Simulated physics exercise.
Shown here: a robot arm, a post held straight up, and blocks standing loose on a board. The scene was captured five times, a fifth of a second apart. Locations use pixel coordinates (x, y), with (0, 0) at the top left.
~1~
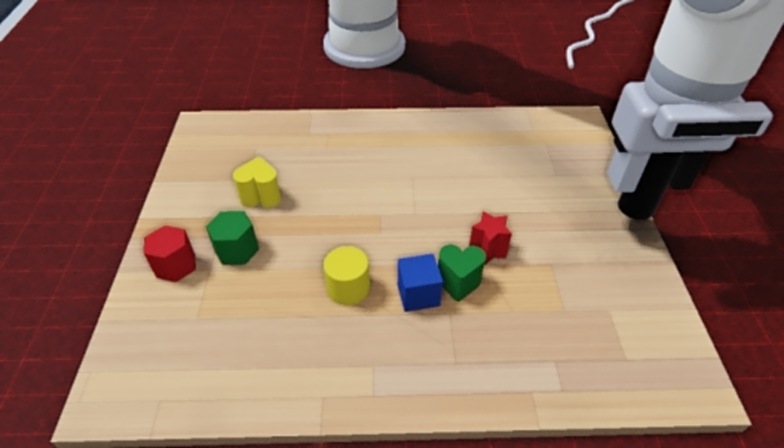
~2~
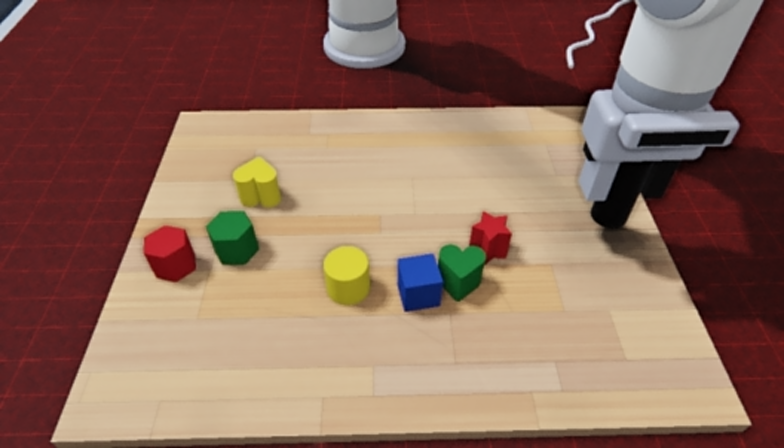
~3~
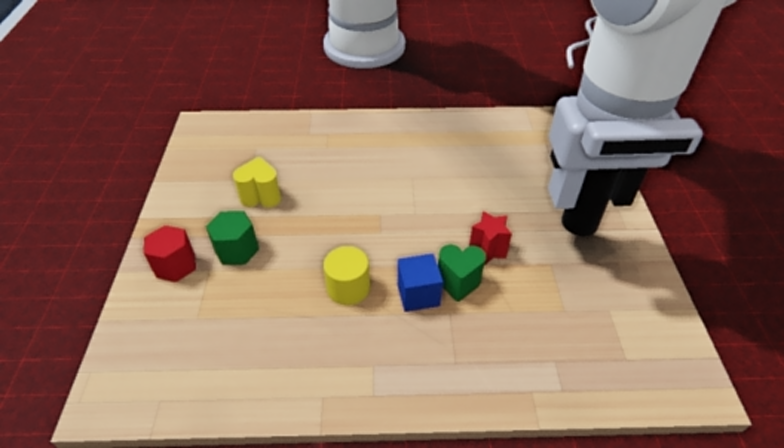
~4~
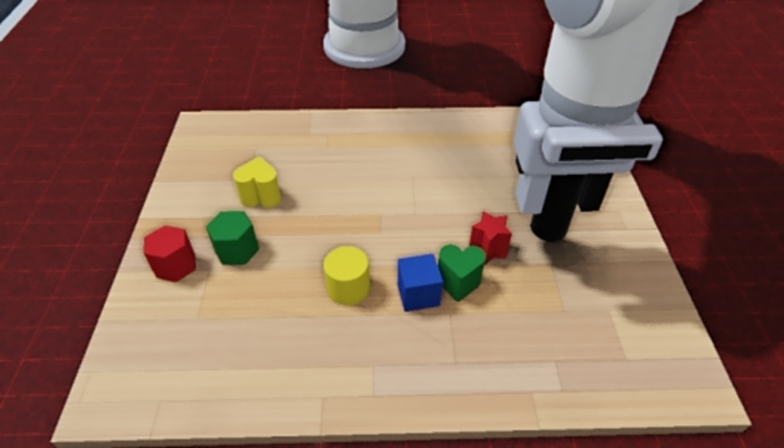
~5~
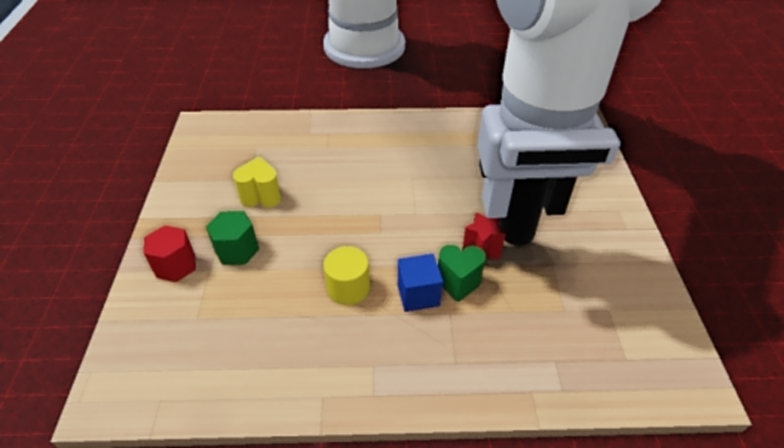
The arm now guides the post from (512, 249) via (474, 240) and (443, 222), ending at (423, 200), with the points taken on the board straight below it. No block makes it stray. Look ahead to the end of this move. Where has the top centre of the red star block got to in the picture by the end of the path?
The top centre is at (435, 221).
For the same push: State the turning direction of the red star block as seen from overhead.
From overhead, anticlockwise.
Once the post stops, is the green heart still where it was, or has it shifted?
That one stays where it is.
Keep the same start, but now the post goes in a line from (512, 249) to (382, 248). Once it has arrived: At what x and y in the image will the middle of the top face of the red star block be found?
Expect it around (349, 226).
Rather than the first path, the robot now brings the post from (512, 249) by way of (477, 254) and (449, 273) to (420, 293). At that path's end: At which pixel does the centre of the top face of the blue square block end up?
Expect it around (385, 292).
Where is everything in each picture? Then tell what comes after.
Tip of the post at (635, 208), middles of tops, green heart at (462, 258), red star block at (493, 224), in the first frame.
Post at (608, 216), nothing pushed, in the second frame.
Post at (579, 224), nothing pushed, in the third frame.
Post at (549, 229), nothing pushed, in the fourth frame.
Post at (516, 232), green heart at (462, 258), red star block at (486, 225), in the fifth frame.
The first path, step by step. One third of the way, post at (477, 223); red star block at (449, 223), turned 15° anticlockwise.
Two thirds of the way, post at (443, 205); red star block at (435, 221), turned 50° anticlockwise.
At the end, post at (424, 183); green heart unmoved; red star block at (435, 221), turned 50° anticlockwise.
